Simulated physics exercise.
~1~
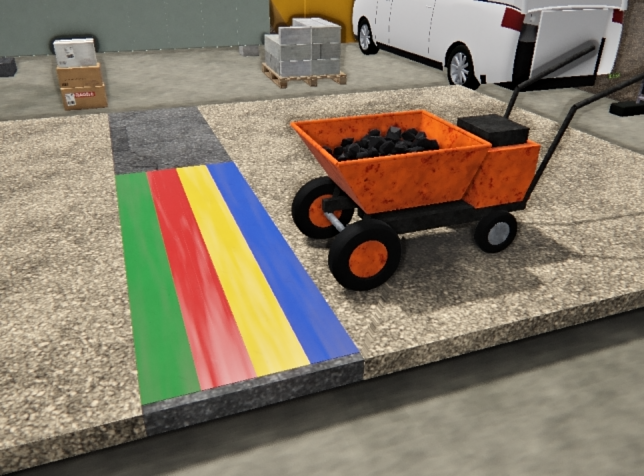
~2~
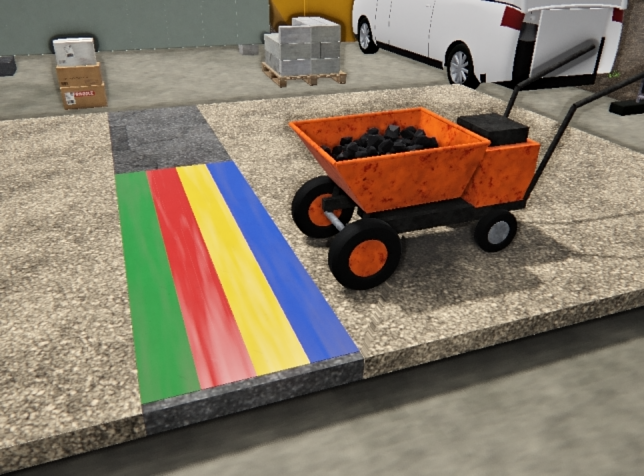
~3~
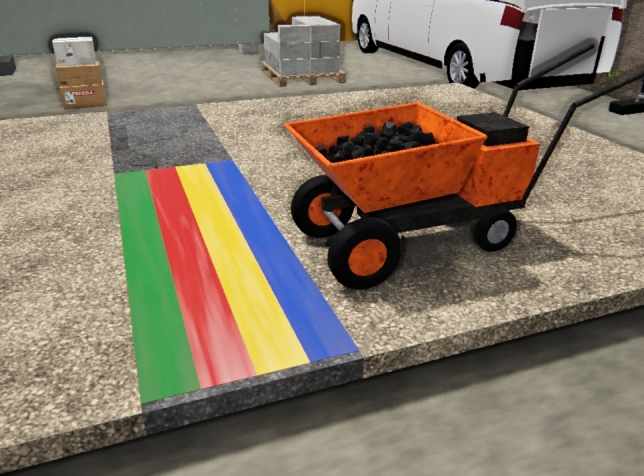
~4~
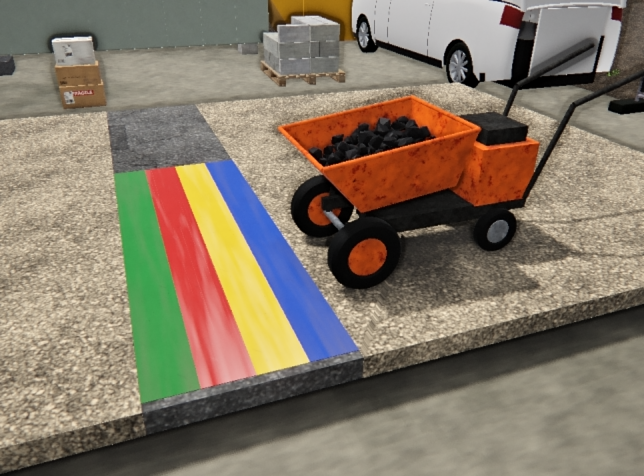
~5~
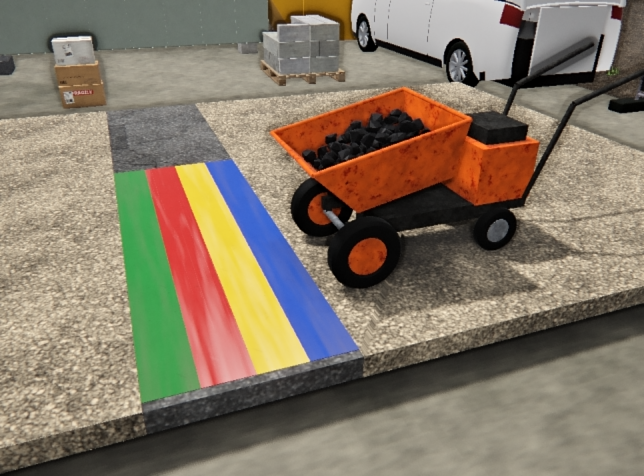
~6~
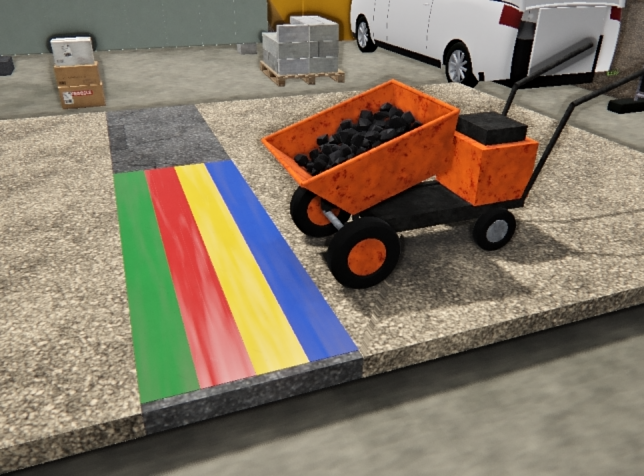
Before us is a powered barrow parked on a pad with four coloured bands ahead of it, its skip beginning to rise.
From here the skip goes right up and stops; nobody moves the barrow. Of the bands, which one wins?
The red band wins.
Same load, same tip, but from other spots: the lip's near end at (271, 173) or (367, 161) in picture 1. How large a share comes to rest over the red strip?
You'd see around 10 per cent the first time and around 20 per cent the second.
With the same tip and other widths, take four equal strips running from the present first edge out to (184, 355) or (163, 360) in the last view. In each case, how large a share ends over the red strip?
The first painting gives around 30 per cent, the second around 30 per cent.
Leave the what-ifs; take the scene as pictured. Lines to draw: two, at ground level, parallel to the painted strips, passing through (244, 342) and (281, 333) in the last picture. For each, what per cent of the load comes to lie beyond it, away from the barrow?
About 50 percent, then about 70 percent.
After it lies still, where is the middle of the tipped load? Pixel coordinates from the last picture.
Around (200, 277).
Soon, skip tipped steeply; all in the skip.
A while on, skip tipped right over; most in the skip; a small part over the yellow strip; a small part over the red strip.
Towards the end, skip tipped right over; about a quarter in the skip; about a quarter over the yellow strip; about a third over the red strip; a small part over the green strip; a stray few off the paint.
Finally, skip tipped right over; about a quarter in the skip; a stray few over the blue strip; about a quarter over the yellow strip; about a third over the red strip; a small part over the green strip; a stray few off the paint.
